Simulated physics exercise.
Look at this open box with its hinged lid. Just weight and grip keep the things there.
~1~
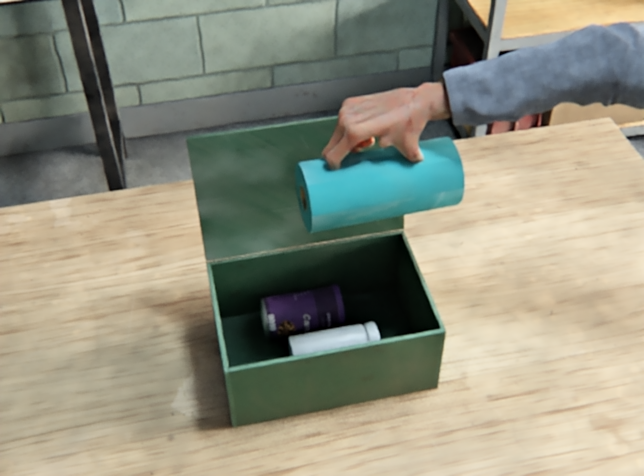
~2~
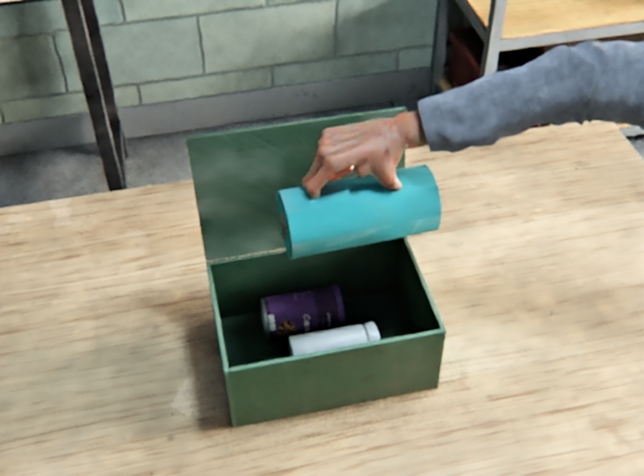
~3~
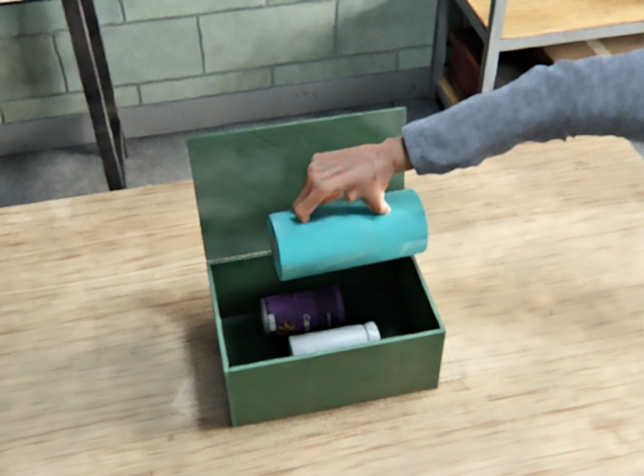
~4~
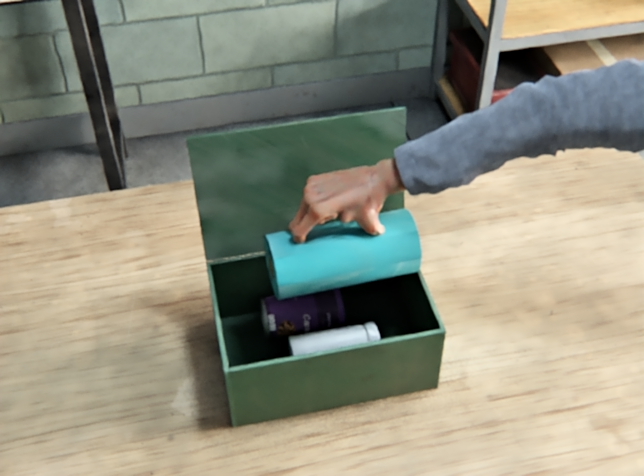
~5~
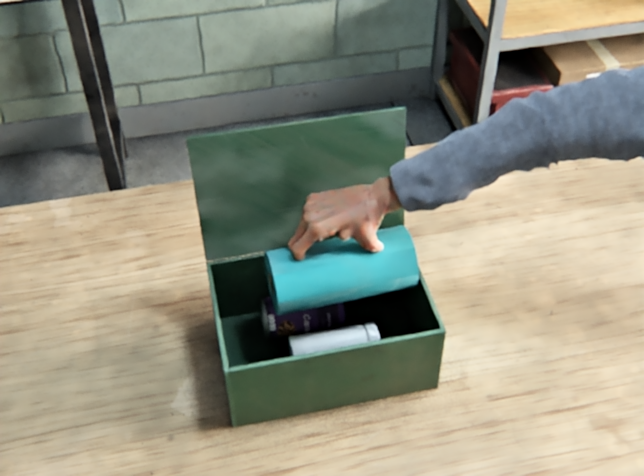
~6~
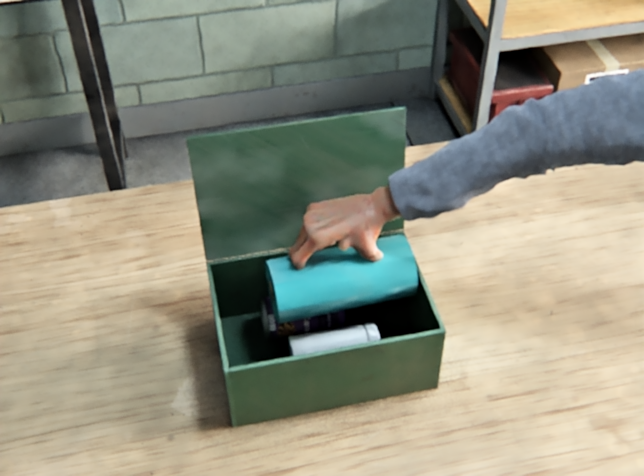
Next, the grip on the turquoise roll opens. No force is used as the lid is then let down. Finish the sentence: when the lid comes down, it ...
... shuts properly.
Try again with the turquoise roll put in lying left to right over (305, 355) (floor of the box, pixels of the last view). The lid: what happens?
After that, the lid lies down snugly.
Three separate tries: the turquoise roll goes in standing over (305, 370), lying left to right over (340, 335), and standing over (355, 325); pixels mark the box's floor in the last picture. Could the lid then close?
Attempt one, it is left gaping; attempt two, it settles down; attempt three, it is left gaping.
Then, 1.20 s later than the last frame, lid starting down; turquoise roll moved about its own width near (355, 339); white shaker moved a little.
Then, 1.80 s later than the last frame, lid 32° above the rim; turquoise roll moved about its own width near (355, 339); white shaker moved a little.
When it is over, lid shut; moved from the start, turquoise roll; the other 2 as before. End places, in pixels of the last picture, turquoise roll near (355, 339).
